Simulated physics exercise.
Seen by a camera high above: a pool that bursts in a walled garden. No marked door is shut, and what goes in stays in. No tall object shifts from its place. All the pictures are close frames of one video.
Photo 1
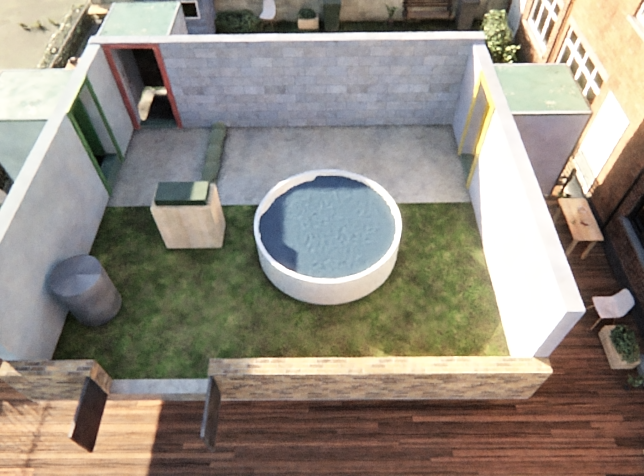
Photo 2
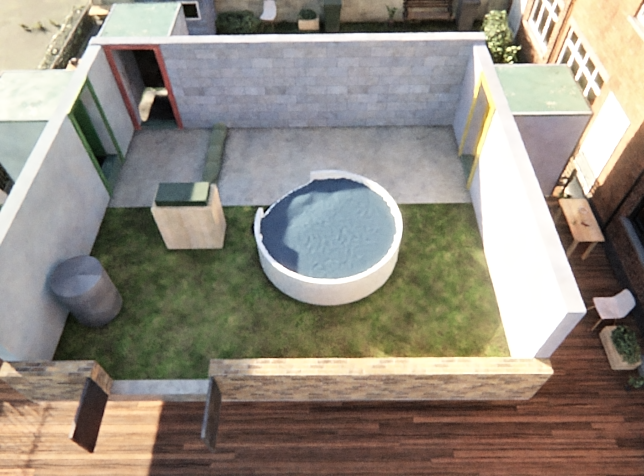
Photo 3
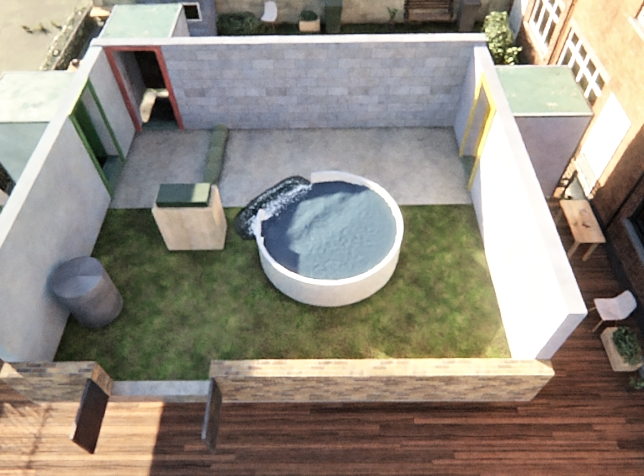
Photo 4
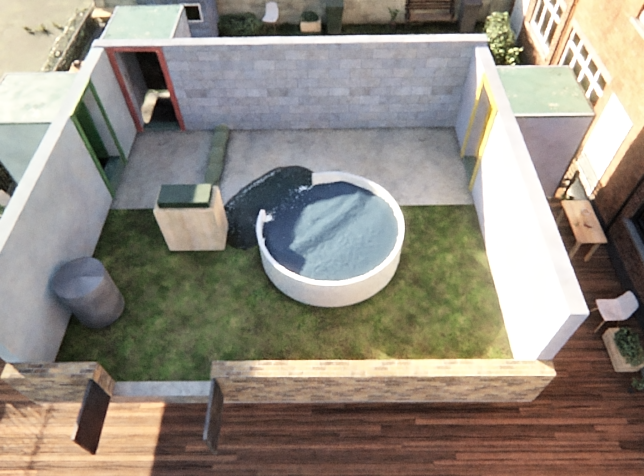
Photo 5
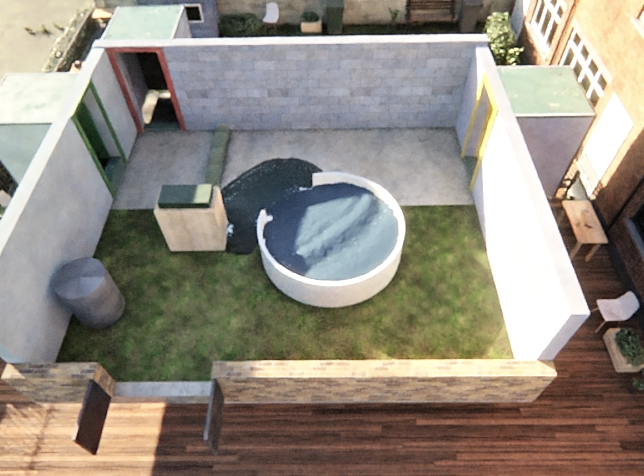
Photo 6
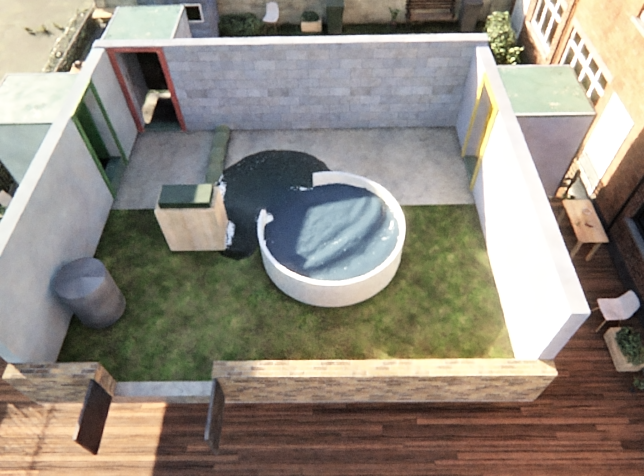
In a walled garden seen from high above, pale walls enclose grey paving at the back and green grass in front. A round white pool of blue water stands near the middle, between a pale box with a dark green top and a yellow-edged opening, with a grey barrel at left. The pool's far left side breaks open, and water pours out, spreading darkly over the paving towards the box.
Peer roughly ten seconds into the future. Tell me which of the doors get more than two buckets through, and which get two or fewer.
Sorted out: The red door gets more than two; the yellow door gets more than two; the green door gets two or fewer.
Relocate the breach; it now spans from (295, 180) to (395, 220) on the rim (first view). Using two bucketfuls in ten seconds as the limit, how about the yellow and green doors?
The yellow one crosses the line and the green one remains shy of it, I think.
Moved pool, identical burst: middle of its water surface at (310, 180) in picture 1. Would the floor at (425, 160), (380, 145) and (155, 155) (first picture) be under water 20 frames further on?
Soaked, soaked, soaked.
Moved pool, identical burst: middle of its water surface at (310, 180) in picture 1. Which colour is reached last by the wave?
My pick is the yellow one.
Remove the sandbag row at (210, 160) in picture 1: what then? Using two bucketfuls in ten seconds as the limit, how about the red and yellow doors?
Result: Red yes, yellow no.
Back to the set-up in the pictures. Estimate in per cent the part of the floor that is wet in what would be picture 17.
My guess is around 30 in a hundred.
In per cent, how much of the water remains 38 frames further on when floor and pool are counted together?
About 98 per cent.
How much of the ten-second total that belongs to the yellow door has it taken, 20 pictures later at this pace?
Working it through, I arrive at 0 %.
A moment on, water covers 20 % of the floor; the red door not reached, the yellow door not reached, the green door not reached.
Next, water covers 30 % of the floor; the red door wet at the sill, nothing in, the yellow door not reached, the green door not reached.
Then, water covers 50 % of the floor; the red door under two buckets in, the yellow door not reached, the green door wet at the sill, nothing in.
Later, water covers 70 % of the floor; the red door over two buckets in, the yellow door over two buckets in, the green door wet at the sill, nothing in.
In the end, water covers 95 % of the floor; the red door over two buckets in, the yellow door far over two buckets in, the green door wet at the sill, nothing in.
